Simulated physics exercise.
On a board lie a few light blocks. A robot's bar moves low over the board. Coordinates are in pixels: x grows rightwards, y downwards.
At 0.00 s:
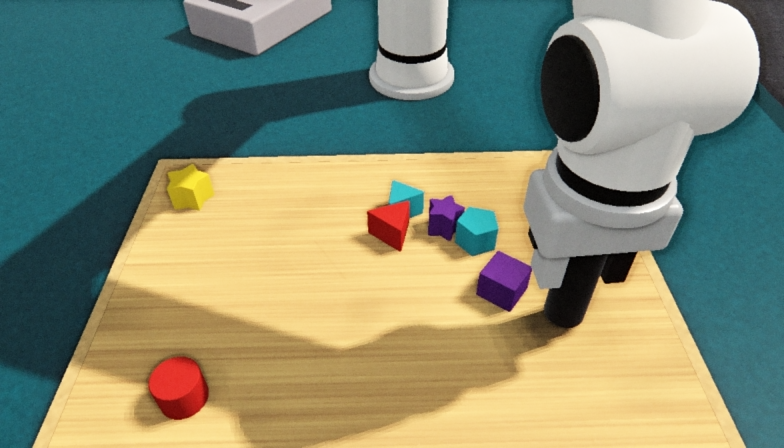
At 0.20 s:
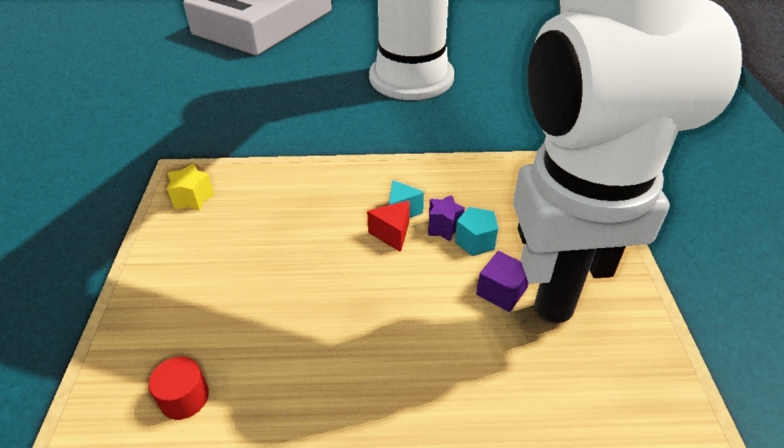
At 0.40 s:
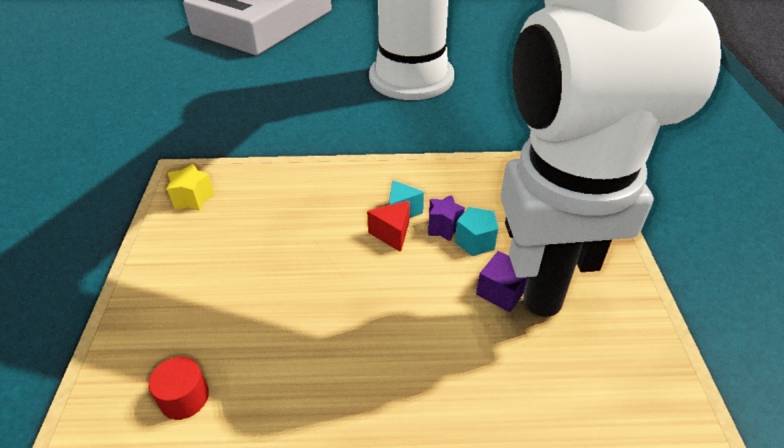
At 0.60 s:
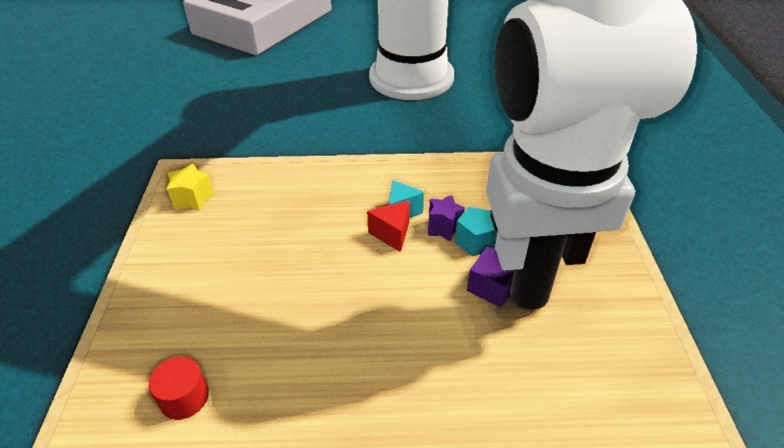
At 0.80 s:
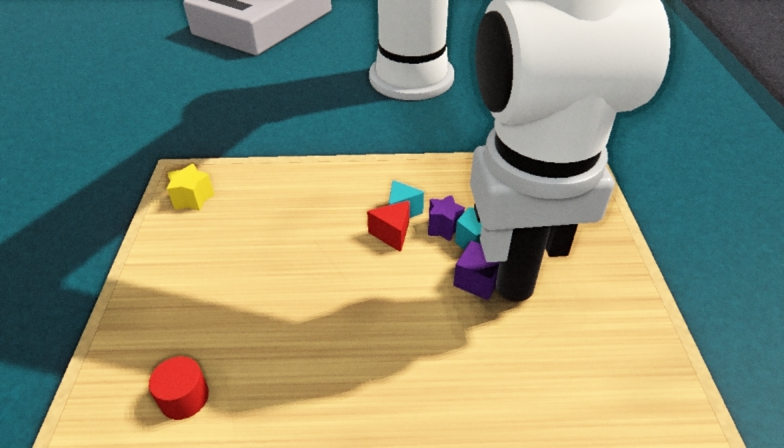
On a wooden board, a robot arm's black bar moving left and pushing a purple block left beside other coloured blocks.
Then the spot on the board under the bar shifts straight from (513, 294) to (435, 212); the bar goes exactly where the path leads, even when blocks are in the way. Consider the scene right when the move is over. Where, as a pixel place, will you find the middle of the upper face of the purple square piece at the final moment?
Its top face will be centred at roughly (442, 242).
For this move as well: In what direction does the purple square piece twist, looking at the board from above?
The twist is anticlockwise.
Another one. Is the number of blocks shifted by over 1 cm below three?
It seems not.
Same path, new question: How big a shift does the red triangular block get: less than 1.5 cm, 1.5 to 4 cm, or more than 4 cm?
Below 1.5 cm.
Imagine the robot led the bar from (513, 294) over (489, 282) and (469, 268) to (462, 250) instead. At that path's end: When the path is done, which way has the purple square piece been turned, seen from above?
The block turns counter-clockwise.
What follows on the original path. One third of the way, bar at (485, 256); turquoise pentagon at (477, 216); purple square piece at (450, 244), turned 35° anticlockwise.
Two thirds of the way, bar at (459, 229); purple star at (435, 197), turned 50° anticlockwise; turquoise pentagon at (468, 192), turned 45° clockwise; purple square piece at (442, 242), turned 55° anticlockwise.
At the end, bar at (435, 204); red triangular block in place; turquoise triangular block at (389, 184), turned 70° anticlockwise; purple star at (417, 175), turned 60° anticlockwise; turquoise pentagon at (468, 182), turned 75° clockwise; purple square piece at (442, 242), turned 55° anticlockwise.
